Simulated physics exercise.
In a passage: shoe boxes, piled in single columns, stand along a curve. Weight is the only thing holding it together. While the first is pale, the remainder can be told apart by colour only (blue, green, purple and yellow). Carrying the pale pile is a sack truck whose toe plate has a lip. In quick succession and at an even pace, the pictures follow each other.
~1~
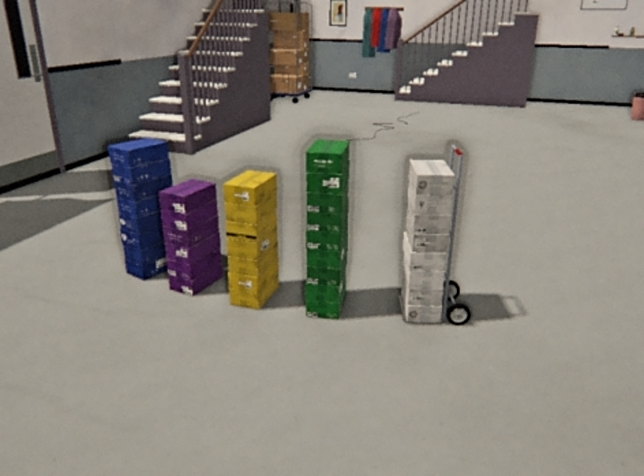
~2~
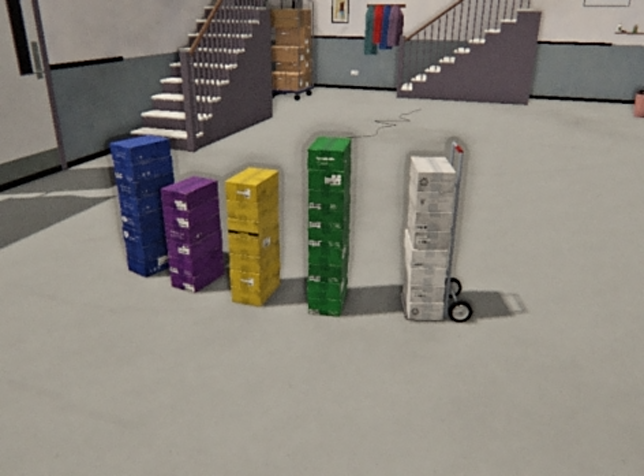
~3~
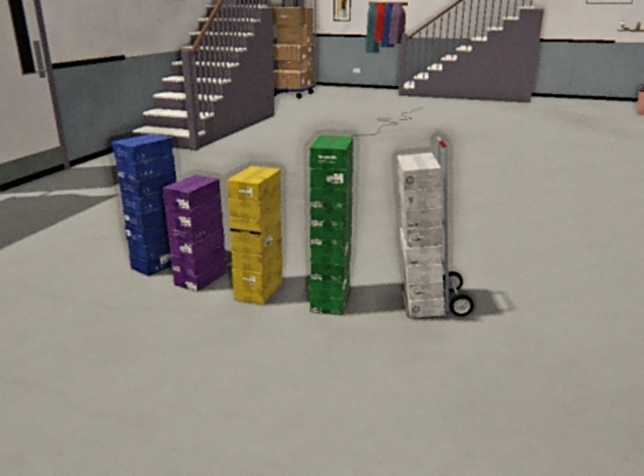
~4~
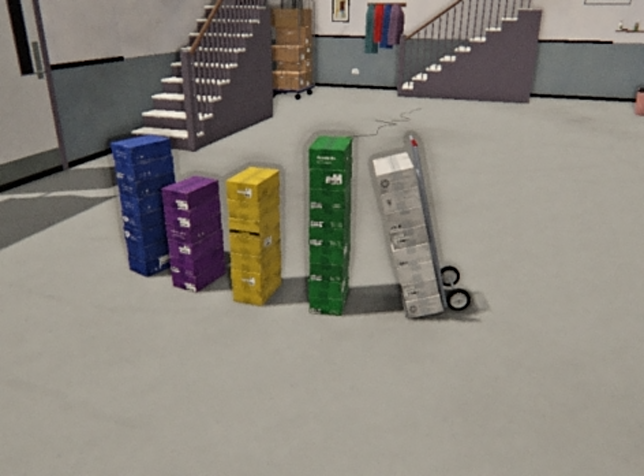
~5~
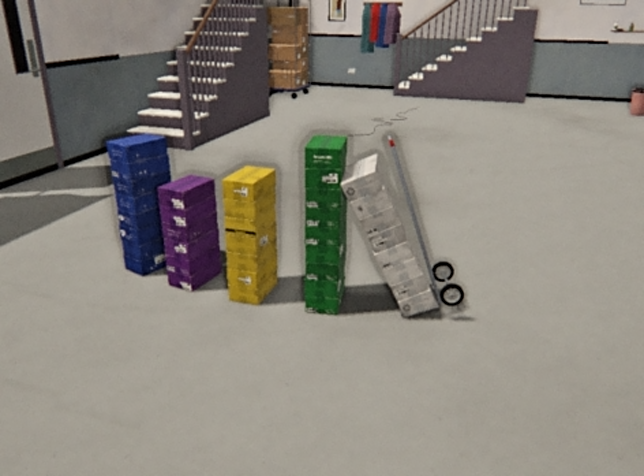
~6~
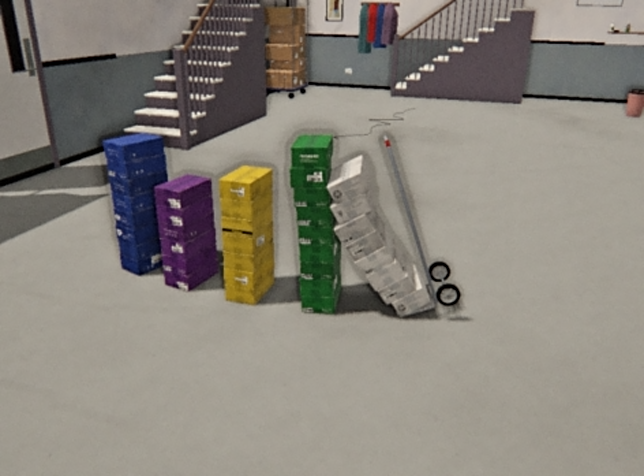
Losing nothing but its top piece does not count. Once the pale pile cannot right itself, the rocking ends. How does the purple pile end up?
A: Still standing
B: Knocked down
Knocked down (B).
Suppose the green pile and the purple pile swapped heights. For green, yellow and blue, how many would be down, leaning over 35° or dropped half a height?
Colour by colour: Green 6; yellow 6; blue 7.
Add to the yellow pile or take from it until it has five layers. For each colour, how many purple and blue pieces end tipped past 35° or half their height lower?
Once things settle, purple has 5 down and blue has 8.
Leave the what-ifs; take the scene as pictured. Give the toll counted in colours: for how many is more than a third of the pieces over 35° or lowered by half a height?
The answer is 4.
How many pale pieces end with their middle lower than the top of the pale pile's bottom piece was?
Altogether it is 1.
Soon after the last picture, 8 of the pale pile down; none of the 6 purple boxes down (0 of 30 in all colours); top purple box unmoved; top green box leaning clearly.
A little later, 8 of the pale pile down; none of the 6 purple boxes down (8 of 30 in all colours); top purple box shifted about its own height; top yellow box leaning clearly, half its height lower.
Later still, 8 of the pale pile down; 2 of the 6 purple boxes down (18 of 30 in all colours); top purple box leaning a little, half its height lower; top blue box leaning clearly, half its height lower.
After that, 8 of the pale pile down; 4 of the 6 purple boxes down (26 of 30 in all colours); top purple box leaning a little, some two heights lower; top blue box on its side.
At rest, 8 of the pale pile down; 4 of the 6 purple boxes down (26 of 30 in all colours); top purple box leaning a little, some two heights lower; top green box upside down. As the last picture would show them, middles, top purple box near (91, 202), top green box near (53, 307).
